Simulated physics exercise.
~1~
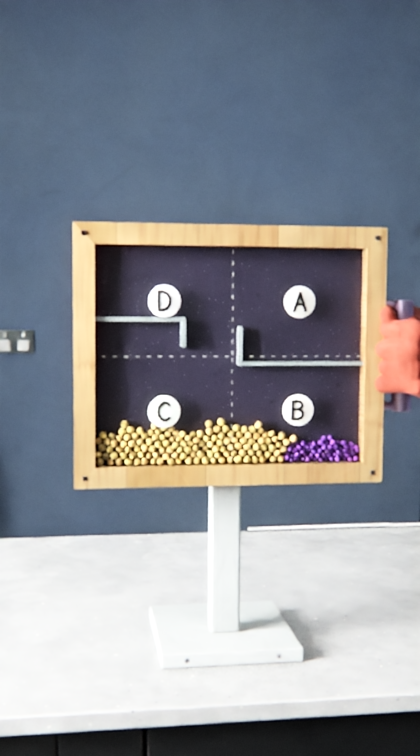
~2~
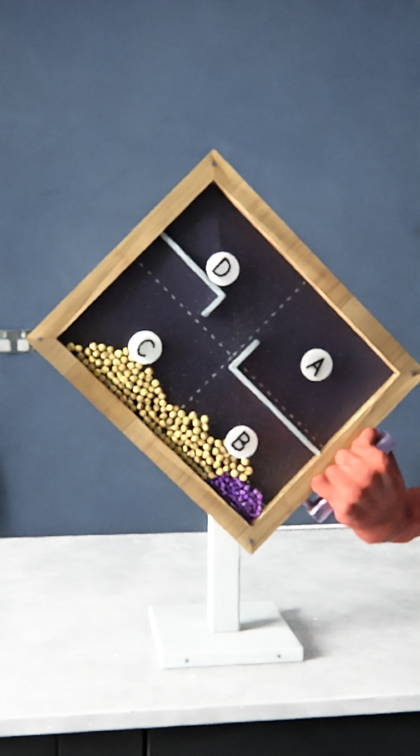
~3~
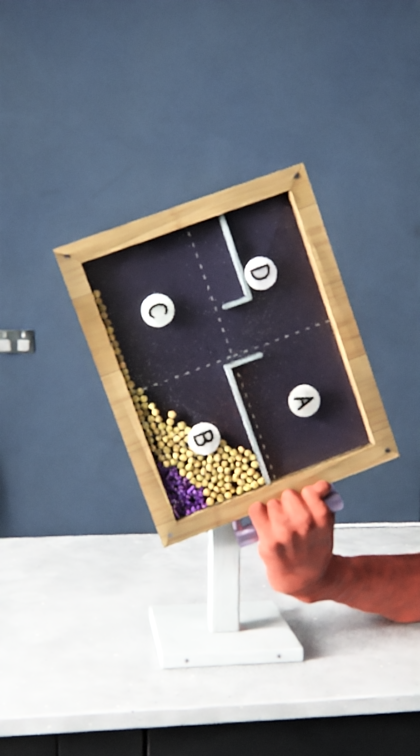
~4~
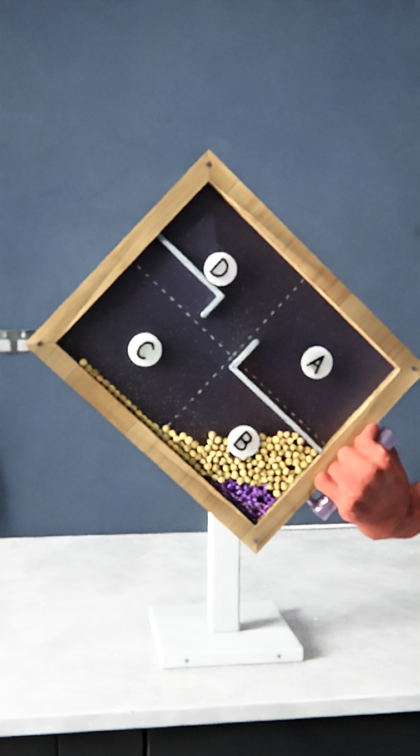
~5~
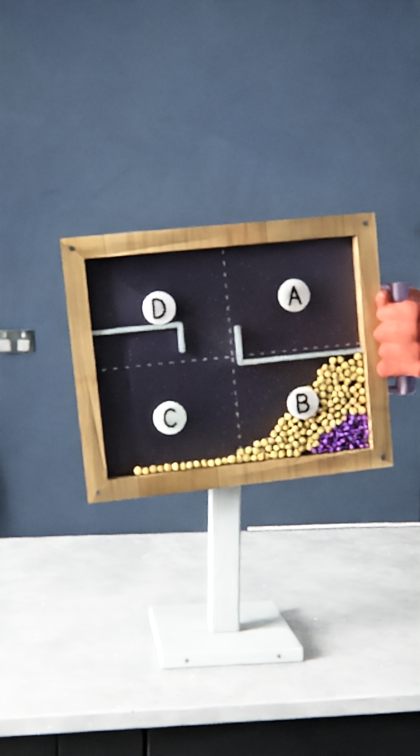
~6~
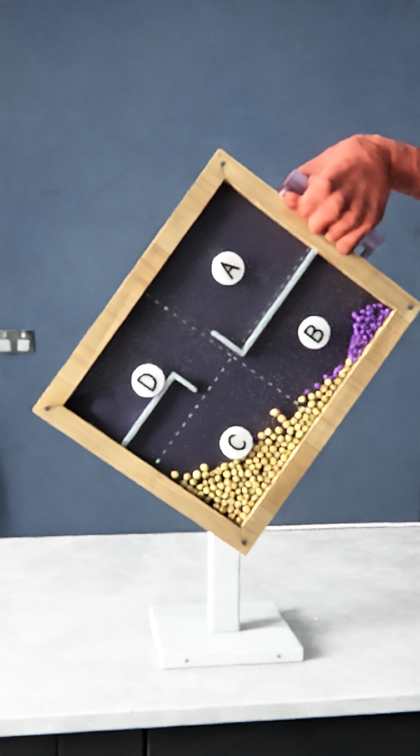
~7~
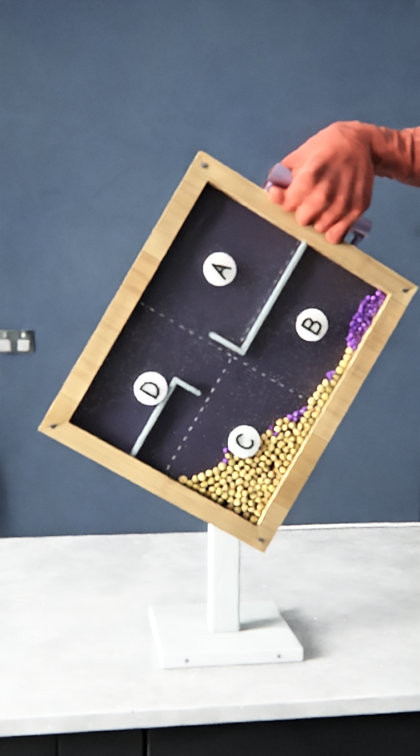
A wooden-framed case of tan and purple beads is turned clockwise by a hand, piling them into quarter B, then swung back past level the other way, where most tan beads slide into C while purple ones stay mainly in B's corner.
